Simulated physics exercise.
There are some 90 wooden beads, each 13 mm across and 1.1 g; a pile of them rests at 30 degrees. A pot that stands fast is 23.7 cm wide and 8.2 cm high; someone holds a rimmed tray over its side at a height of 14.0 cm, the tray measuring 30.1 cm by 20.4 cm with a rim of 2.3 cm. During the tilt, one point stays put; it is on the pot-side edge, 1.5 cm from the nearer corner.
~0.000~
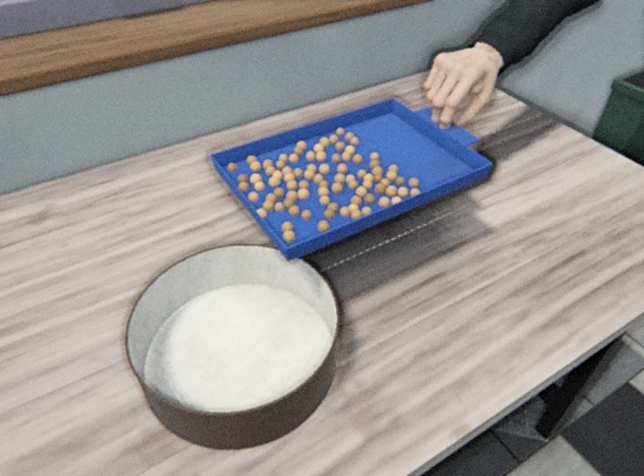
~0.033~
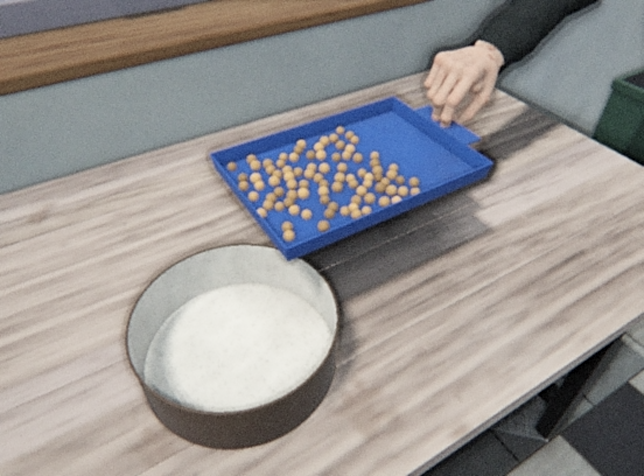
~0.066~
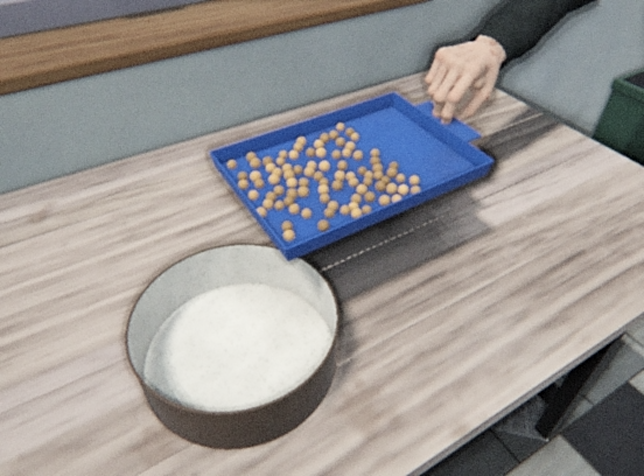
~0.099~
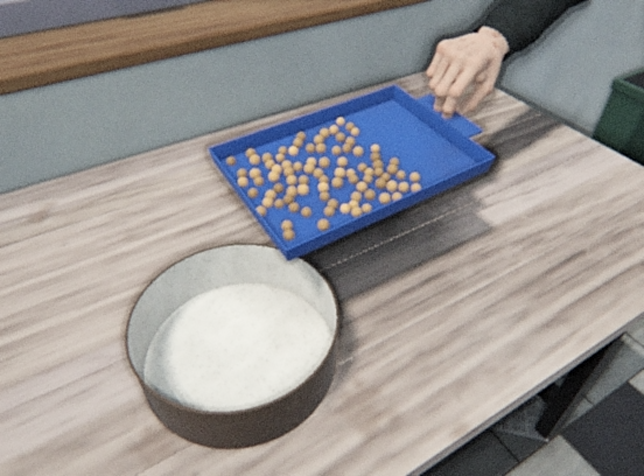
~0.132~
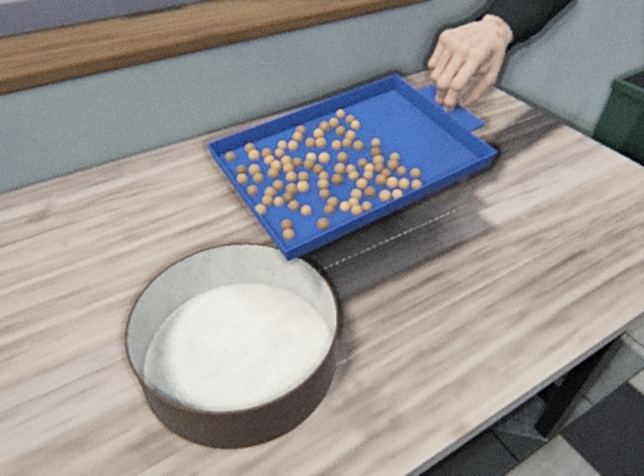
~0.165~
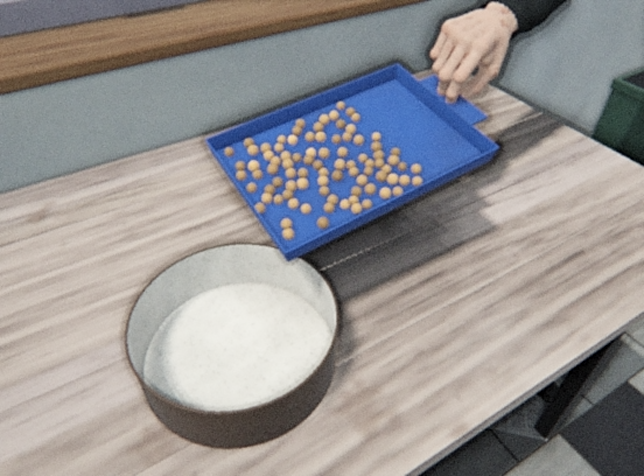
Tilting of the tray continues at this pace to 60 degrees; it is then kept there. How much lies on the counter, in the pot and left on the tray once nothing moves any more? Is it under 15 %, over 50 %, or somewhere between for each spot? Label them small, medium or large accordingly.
Counter - small, pot - small, tray - large.
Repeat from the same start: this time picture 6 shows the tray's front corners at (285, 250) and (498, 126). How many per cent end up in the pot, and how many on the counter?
Split: Pot = 30, counter = 0.
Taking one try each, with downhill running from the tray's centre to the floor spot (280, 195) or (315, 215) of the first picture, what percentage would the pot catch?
Approximately 0 percent, then 5 percent.
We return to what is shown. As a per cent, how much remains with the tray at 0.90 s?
Reading: Approx. 95%.
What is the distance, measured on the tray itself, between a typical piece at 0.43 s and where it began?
Displacement on the tray: Roughly 4 cm.
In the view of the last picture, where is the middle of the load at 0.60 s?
By then the middle of the load sits around (315, 193).
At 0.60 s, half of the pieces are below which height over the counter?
Roughly 20 cm above the counter.
After 0.43 s, tilt 35 degrees; the tray holds 100 %, the pot 0 %.
Then, at 0.60 s, tilt 51 degrees; the tray holds 100 %, the pot 0 %.
After 0.90 s, tilt 60 degrees; the tray holds 95 %, the pot 0 %.
In the end, at 1.6 s, counter 0 %, pot 5 %, tray 95 %.
